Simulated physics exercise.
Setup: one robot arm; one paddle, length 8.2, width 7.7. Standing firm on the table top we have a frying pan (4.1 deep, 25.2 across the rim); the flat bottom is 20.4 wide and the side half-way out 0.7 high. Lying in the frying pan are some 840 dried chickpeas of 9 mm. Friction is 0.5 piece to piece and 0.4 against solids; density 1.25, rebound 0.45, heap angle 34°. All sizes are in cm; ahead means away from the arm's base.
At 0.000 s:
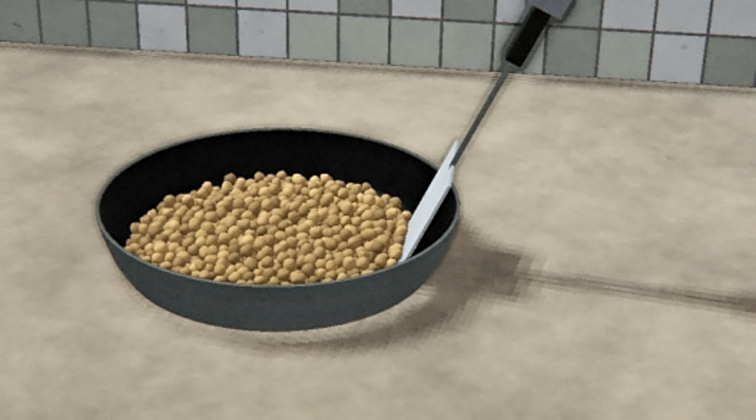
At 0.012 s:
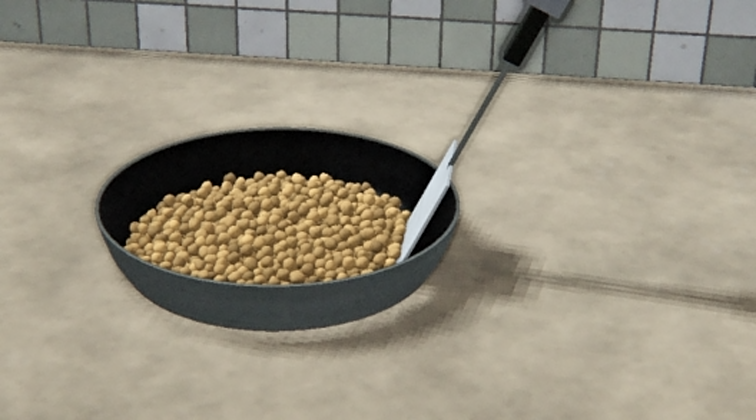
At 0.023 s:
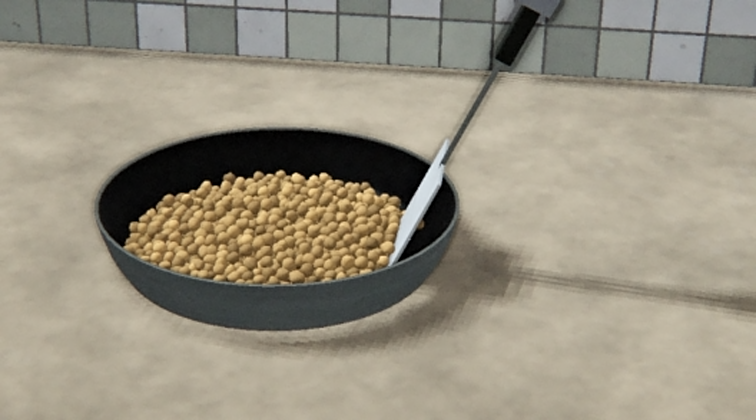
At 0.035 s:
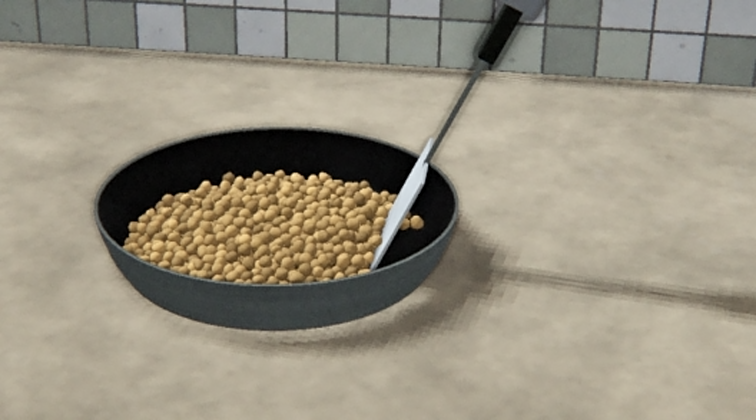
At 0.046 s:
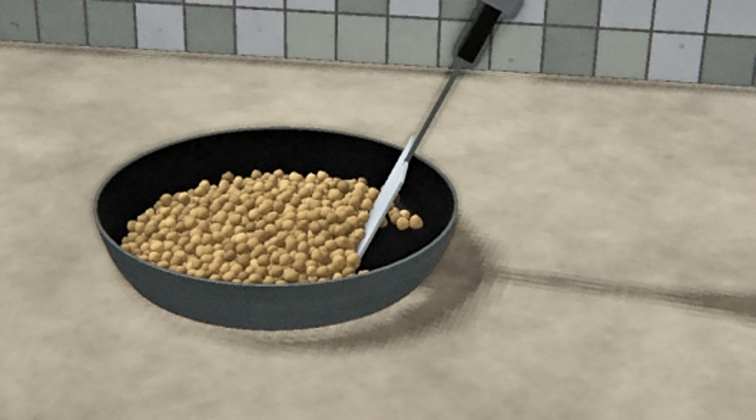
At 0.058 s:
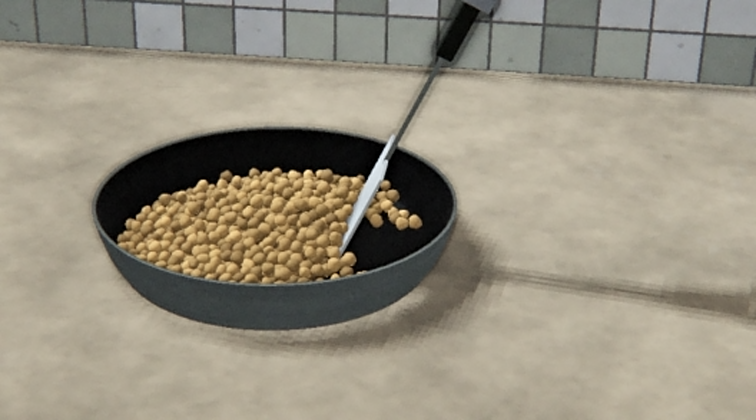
A dark frying pan heaped with tan dried chickpeas sits on a mottled beige table top, seen from above at an angle, with grey, white and greenish tiles behind. A pale paddle on a thin grey shaft with a black grip slants down into the pan's right side. The paddle moves steadily left through the chickpeas, leaving a few behind on its right, while the view stays still.
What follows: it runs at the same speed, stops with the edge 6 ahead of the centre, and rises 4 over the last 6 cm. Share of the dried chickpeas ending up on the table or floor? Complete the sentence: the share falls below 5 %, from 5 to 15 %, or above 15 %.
The share falls from 5 to 15 %.
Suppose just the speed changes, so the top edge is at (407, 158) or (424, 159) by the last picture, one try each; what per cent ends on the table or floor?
Some 0 and 0 per cent.
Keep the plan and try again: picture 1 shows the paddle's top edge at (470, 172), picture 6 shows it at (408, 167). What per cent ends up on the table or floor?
It works out to about 10 %, more or less.
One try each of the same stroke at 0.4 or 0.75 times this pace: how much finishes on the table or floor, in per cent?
Try one about 0 %, try two about 5 %.
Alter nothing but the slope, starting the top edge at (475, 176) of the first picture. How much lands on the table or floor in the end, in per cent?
Near 15 in a hundred.
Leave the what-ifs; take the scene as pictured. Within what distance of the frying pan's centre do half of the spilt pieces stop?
About 50 cm.
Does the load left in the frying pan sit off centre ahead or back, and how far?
Ahead of centre, roughly 4.0 centimetres.
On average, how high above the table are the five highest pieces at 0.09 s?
Estimated height above table: Approx. 6 cm.
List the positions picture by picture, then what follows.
The paddle top edge at (454, 162), sloping 65°; upper third of the load around (284, 231), from x 130 to 420, top at y 175; 835 in the frying pan, in the first frame.
The paddle top edge at (452, 162), sloping 65°; upper third of the load around (283, 230), from x 130 to 420, top at y 175, in the second frame.
The paddle top edge at (444, 161), sloping 65°; upper third of the load around (286, 228), from x 130 to 415, top at y 175, in the third frame.
The paddle top edge at (428, 160), sloping 65°; upper third of the load around (295, 224), from x 125 to 415, top at y 175, in the fourth frame.
The paddle top edge at (408, 158), sloping 65°; upper third of the load around (291, 221), from x 125 to 415, top at y 175, in the fifth frame.
The paddle top edge at (388, 157), sloping 65°; upper third of the load around (286, 217), from x 125 to 415, top at y 175; 835 in the frying pan, in the sixth frame.
After 0.09 s, sloping 65°, highest piece 6 above the table; 835 in the frying pan.
After 0.11 s, sloping 65°, highest piece 7 above the table; 835 in the frying pan.
After 0.33 s, sloping 65°, highest piece 4 above the table; 748 in the frying pan, 87 on the table or floor.
After 1.38 s, sloping 65°, highest piece 4 above the table; 748 in the frying pan, 87 on the table or floor.
In the end, 748 in the frying pan, 87 on the table or floor. That is 10 % on the table or floor.
